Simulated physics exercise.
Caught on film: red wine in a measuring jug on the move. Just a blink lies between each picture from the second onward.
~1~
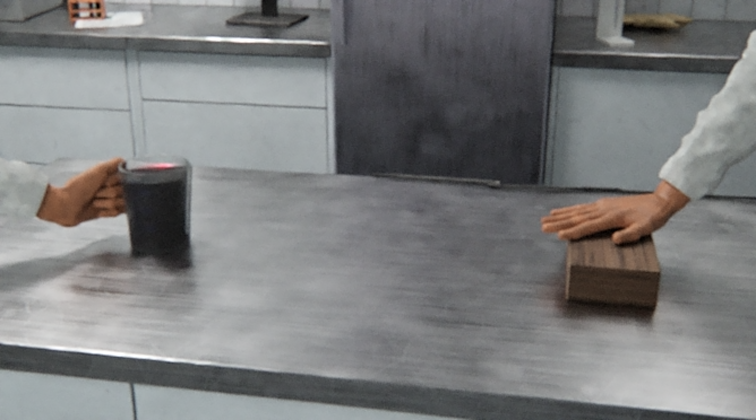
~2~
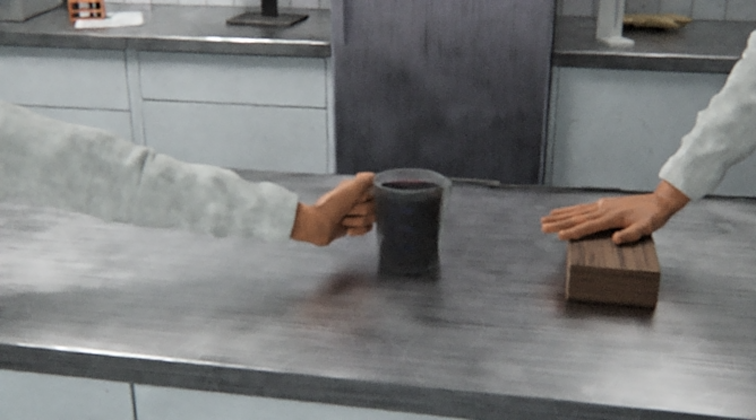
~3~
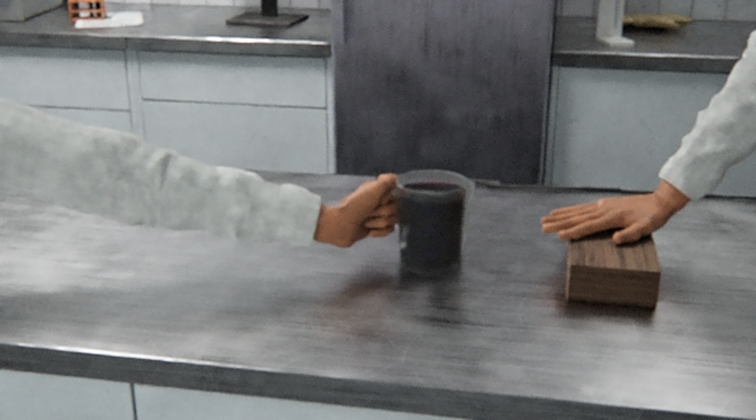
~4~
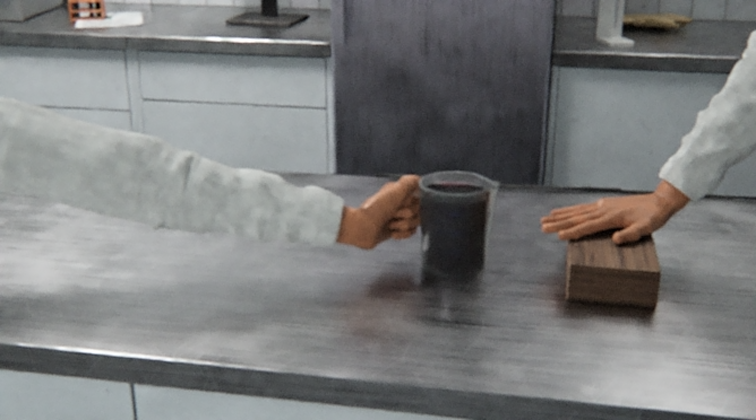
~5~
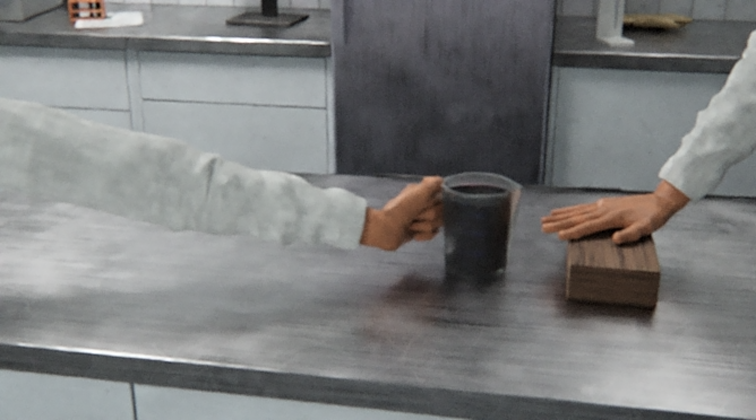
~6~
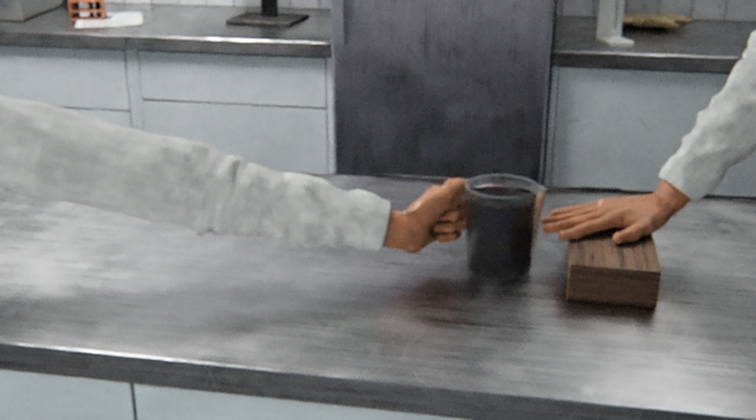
The clip shows a hand sliding a nearly full jug of dark liquid rightward across a dark countertop, moving it from the left side to beside a wooden block, on which another person's hand rests without moving.
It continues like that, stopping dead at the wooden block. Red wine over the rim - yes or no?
Yes.
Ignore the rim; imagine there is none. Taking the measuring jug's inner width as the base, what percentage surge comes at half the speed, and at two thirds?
Around 20 % and 25 %.
A moment on, the measuring jug meets the wooden block.
Further on, the red wine surges up the wall; a puddle lies under it.
When it is over, the measuring jug stands at the wooden block; a puddle lies under it.
